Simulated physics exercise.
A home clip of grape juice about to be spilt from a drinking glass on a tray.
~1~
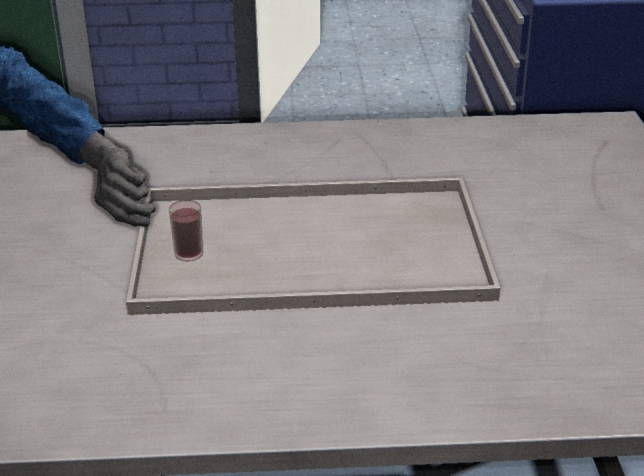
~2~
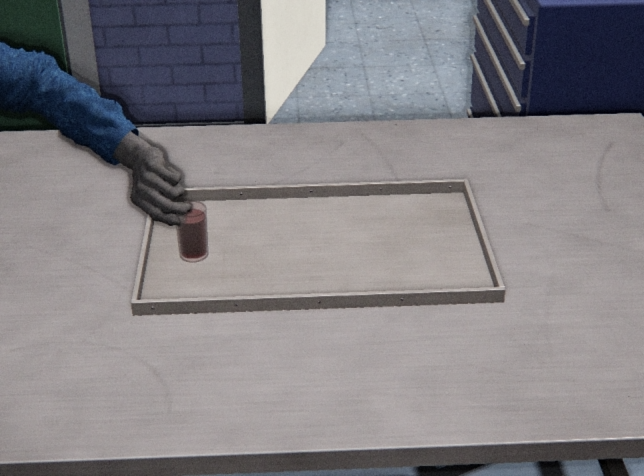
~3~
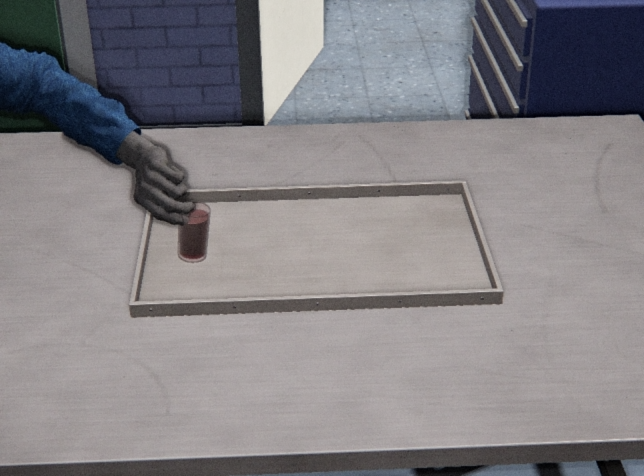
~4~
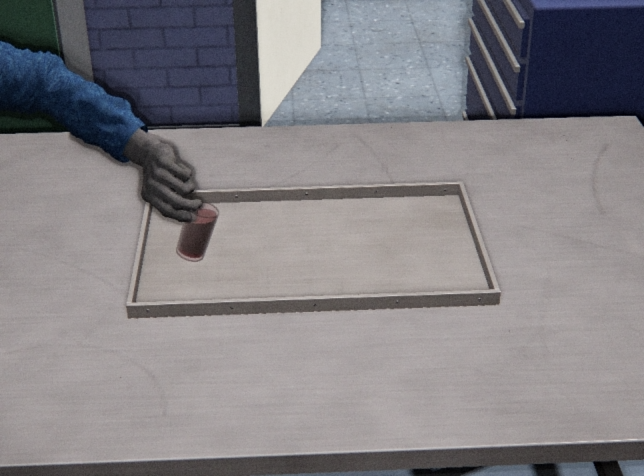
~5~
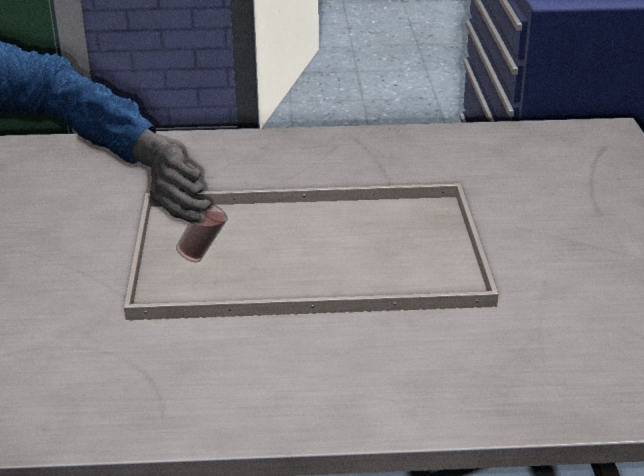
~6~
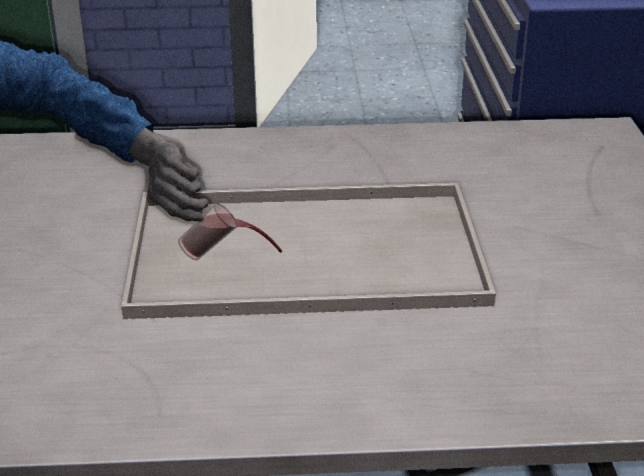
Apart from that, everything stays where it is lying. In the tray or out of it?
The tray catches it.
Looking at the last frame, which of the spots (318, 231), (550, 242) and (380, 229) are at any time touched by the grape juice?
Spot one ends up in the spill, spot two out of the spill, spot three in the spill.
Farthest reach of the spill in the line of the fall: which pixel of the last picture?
About (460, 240).
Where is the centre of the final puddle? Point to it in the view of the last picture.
(384, 249).
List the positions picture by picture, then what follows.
It stands upright; drinking glass (187, 230) about three quarters full; tray (314, 292), in the first frame.
Pushed off balance; drinking glass about three quarters full, surface at (191, 217), in the second frame.
Pushed off balance; drinking glass (193, 231) about three quarters full, in the third frame.
Pushed off balance; drinking glass about three quarters full, surface at (201, 216); tray (314, 296), in the fourth frame.
Pushed off balance; drinking glass (202, 231) tipped 30°, in the fifth frame.
It is falling; drinking glass (208, 231) tipped 45°, in the sixth frame.
Shortly, the drinking glass lies in the tray; the puddle covers about as much as a plate; none is outside.
Then, the puddle covers about as much as a tray; none is outside.
At the finish, the puddle covers about as much as a tray; none is outside.
